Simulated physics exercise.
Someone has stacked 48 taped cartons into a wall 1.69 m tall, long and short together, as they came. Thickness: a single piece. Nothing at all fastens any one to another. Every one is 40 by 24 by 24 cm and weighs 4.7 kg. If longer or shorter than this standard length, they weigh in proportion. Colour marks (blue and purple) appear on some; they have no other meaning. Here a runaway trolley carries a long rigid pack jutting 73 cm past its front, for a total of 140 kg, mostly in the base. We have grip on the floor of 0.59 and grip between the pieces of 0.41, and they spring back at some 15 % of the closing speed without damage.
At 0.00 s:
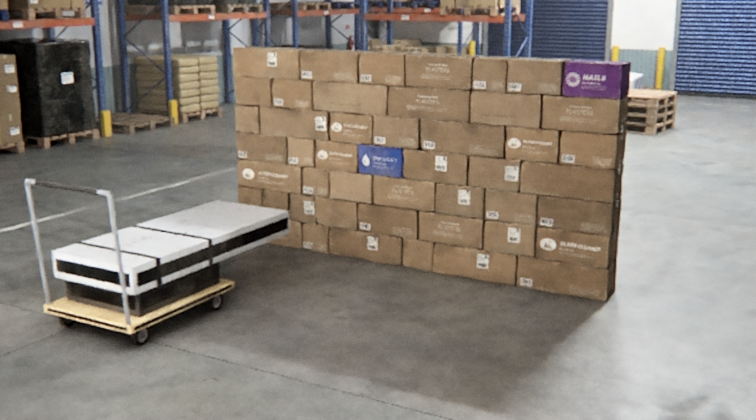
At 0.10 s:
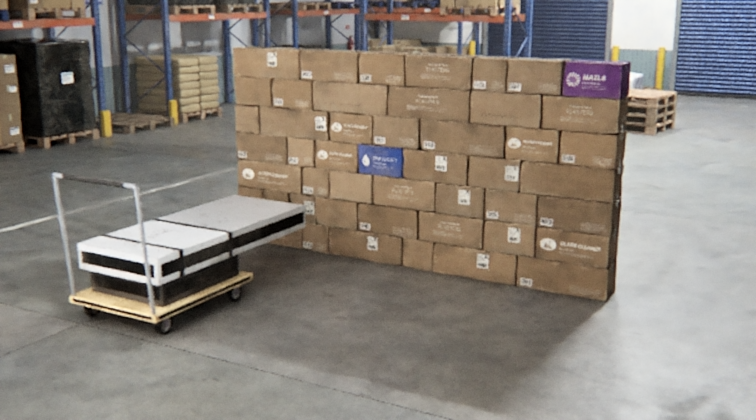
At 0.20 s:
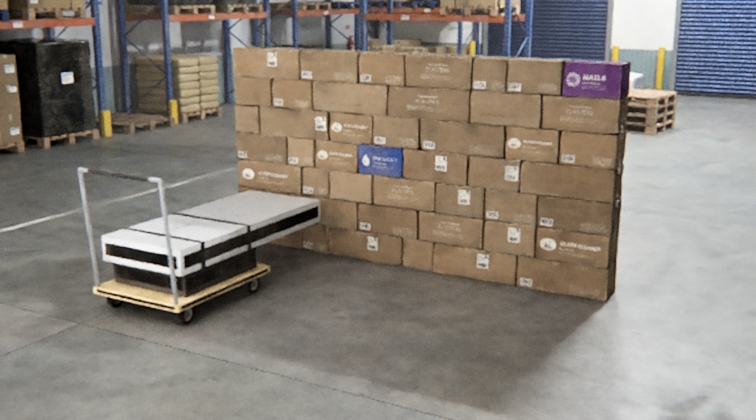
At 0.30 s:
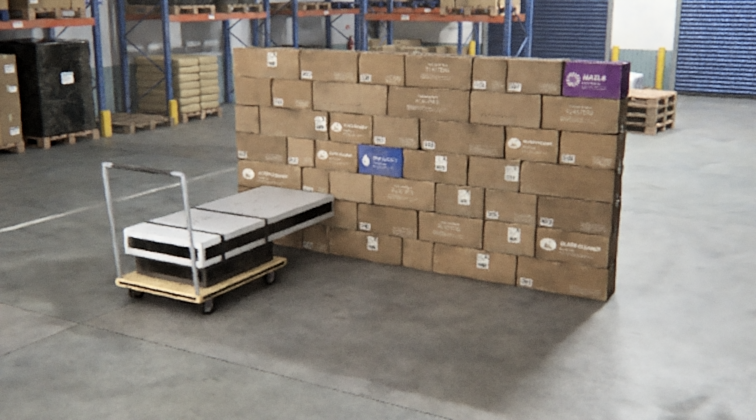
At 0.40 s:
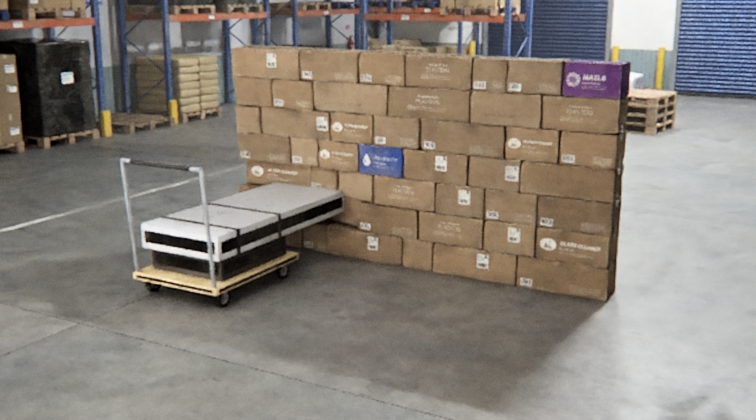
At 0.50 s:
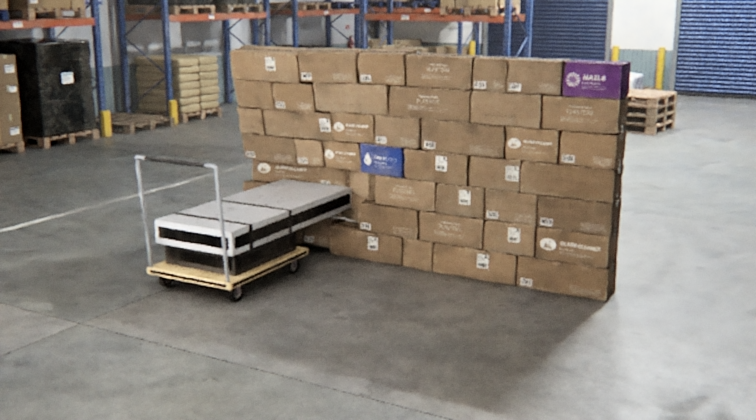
To begin with, a flat cart carrying a long, strapped white-topped load stands left of a wall of stacked brown cartons, one blue and one purple. The cart rolls rightward, closing the gap, until the load's front end pushes into the wall's left side, and cartons there shift slightly out of line.
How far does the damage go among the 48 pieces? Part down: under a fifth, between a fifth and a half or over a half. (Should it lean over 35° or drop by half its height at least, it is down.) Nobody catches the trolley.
A fair share goes down, one fifth to one half.
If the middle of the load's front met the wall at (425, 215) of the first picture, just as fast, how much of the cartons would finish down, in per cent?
I'd put it at around 10 percent.
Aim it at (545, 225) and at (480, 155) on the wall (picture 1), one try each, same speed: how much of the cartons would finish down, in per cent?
30 then 40 %.
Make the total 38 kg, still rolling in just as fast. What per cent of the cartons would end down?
Estimate: Near 0 per cent down.
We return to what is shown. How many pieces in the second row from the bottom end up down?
The number that finish down is 4.
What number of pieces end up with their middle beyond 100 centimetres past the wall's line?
Around 4 of them.
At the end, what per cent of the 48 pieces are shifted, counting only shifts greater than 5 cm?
Result: 50 per cent.
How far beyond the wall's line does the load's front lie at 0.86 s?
At that instant, about 75 cm beyond.
Around 0.62 s, load 43 cm past the wall's line, still rolling; 2 of the 48 cartons down; blue carton displaced 41 mm.
Around 0.86 s, load 73 cm past the wall's line, still rolling; 14 of the 48 cartons down; blue carton displaced 7 cm.
Around 1.16 s, load 95 cm past the wall's line, still rolling; 18 of the 48 cartons down; blue carton displaced 10 cm.
Around 1.80 s, load 1.01 m past the wall's line, stopped; 19 of the 48 cartons down; blue carton displaced 17 cm.
Finally (3.0 s), load 1.00 m past the wall's line, stopped; 19 of the 48 cartons down; blue carton displaced 17 cm; purple carton unmoved. That is 40 per cent. Seen by the last camera, middles, blue carton near (398, 155), purple carton near (598, 79).
